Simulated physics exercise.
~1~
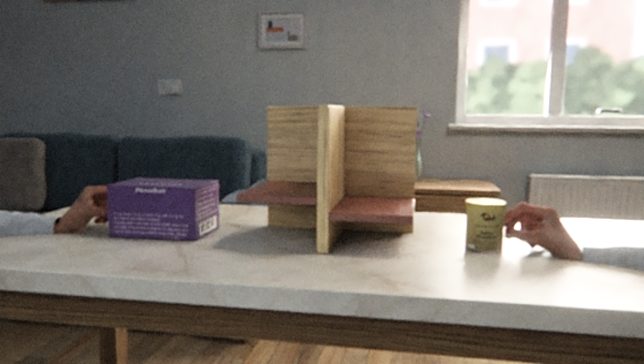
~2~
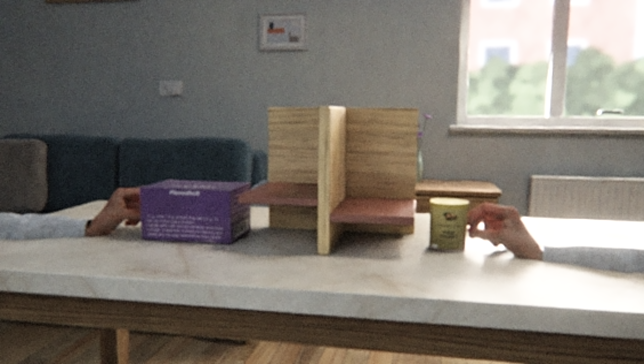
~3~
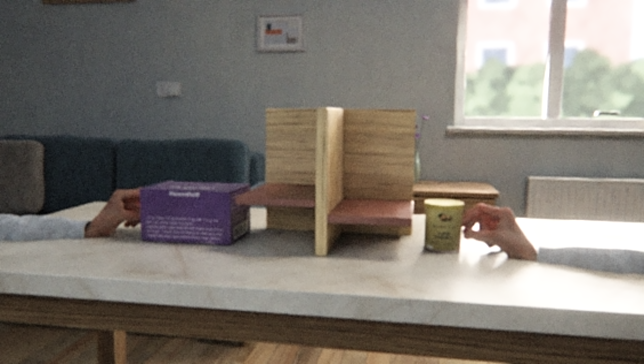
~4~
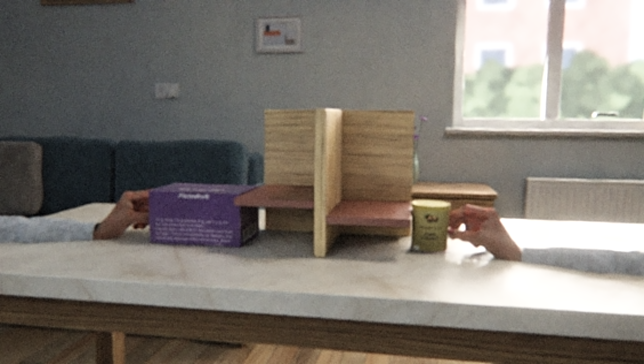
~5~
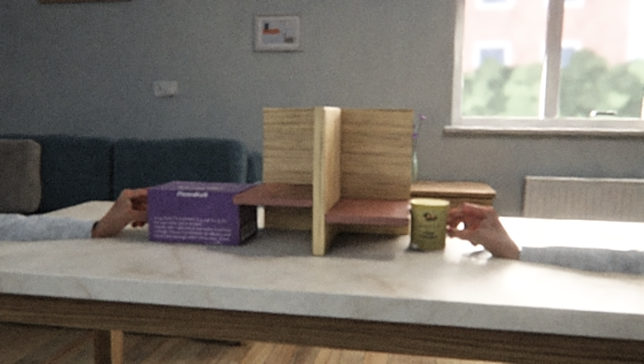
On a pale tabletop in a living room, one hand pushed a purple box right and another slid a small yellow tin left toward a wooden stand with low shelves, until both stopped at the shelf edges without going under.
